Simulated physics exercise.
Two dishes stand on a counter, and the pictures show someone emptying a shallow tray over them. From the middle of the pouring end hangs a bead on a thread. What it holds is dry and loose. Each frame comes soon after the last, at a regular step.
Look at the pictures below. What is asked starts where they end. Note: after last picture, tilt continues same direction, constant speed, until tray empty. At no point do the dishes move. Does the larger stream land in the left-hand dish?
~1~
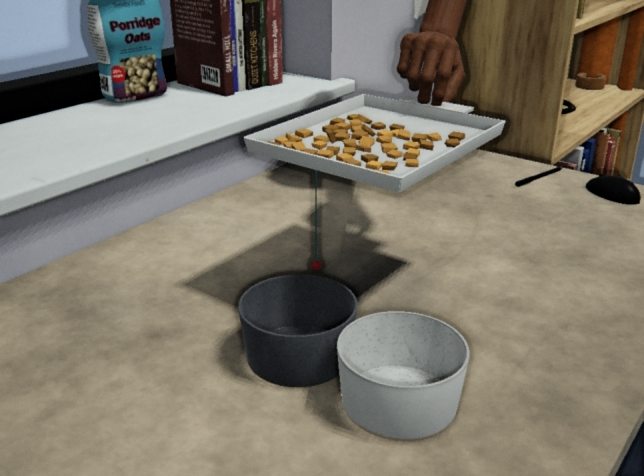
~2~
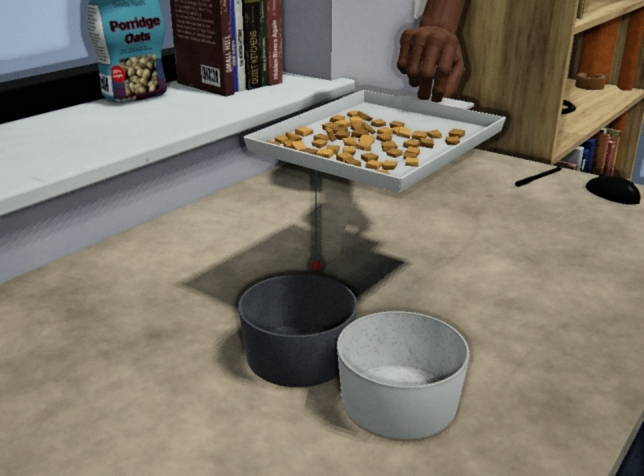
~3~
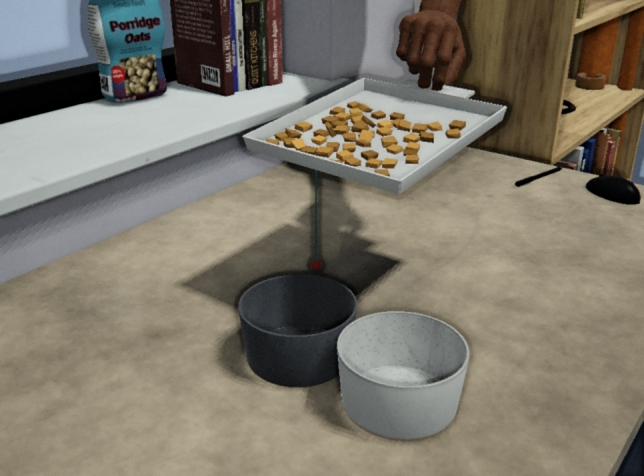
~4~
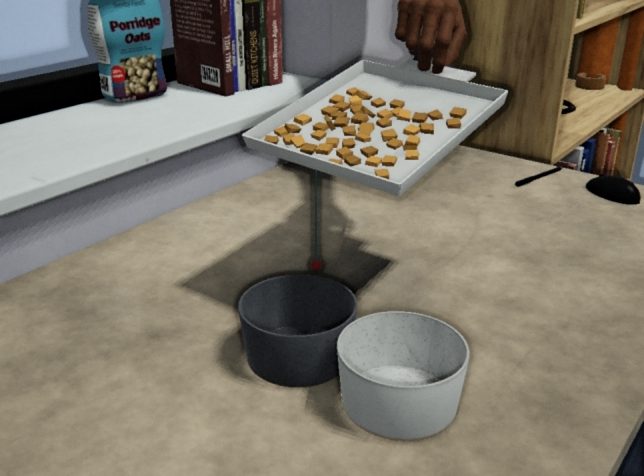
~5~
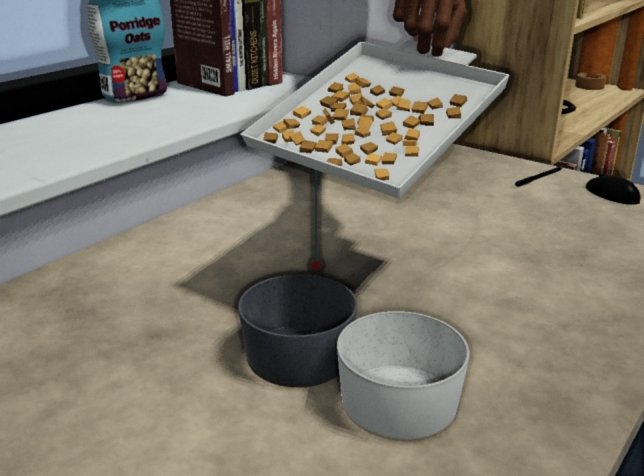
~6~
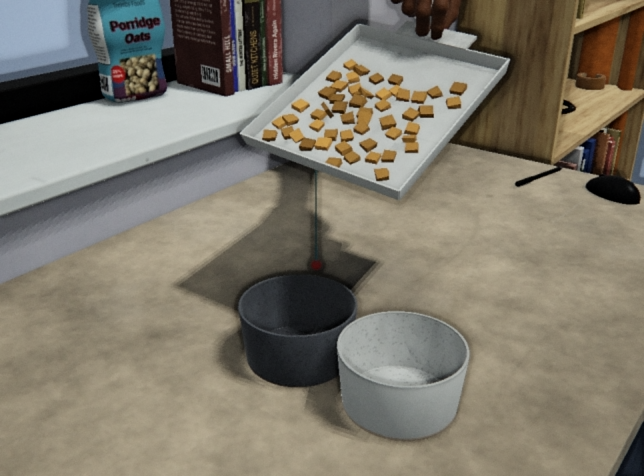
Yes, greater load: Left.
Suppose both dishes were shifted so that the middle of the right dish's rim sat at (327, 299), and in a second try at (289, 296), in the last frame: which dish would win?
Place 1 - the dish at right; place 2 - the dish at right.
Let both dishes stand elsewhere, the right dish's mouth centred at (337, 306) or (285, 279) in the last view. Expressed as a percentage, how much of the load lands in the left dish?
Close to 20 in a hundred first, close to 0 in a hundred second.
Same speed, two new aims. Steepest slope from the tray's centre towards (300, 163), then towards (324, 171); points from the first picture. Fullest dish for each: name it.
The first tilt favours the dish to the left, the second the dish to the left.
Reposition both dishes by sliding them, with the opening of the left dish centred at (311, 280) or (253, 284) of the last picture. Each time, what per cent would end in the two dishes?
Close to 60 per cent, followed by close to 90 per cent.
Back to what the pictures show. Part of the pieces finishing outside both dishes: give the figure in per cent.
Some 30 percent of the load.
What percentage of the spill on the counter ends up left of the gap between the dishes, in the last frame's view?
That comes to about 40 per cent of the pieces.
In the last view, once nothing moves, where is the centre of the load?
The centre settles at about (305, 353).
Shortly afterwards, tray tipped steeply; all but a few on the tray; only a few in the air.
Next, tray tipped past a quarter turn; near a quarter on the tray; only a few in the right dish; only a few in the left dish; only a few outside both; the bulk in the air.
Some moments later, tray tipped past a quarter turn; a little in the right dish; near two thirds in the left dish; near a quarter outside both.
In the end, tray tipped past a quarter turn; a little in the right dish; near two thirds in the left dish; near a quarter outside both.
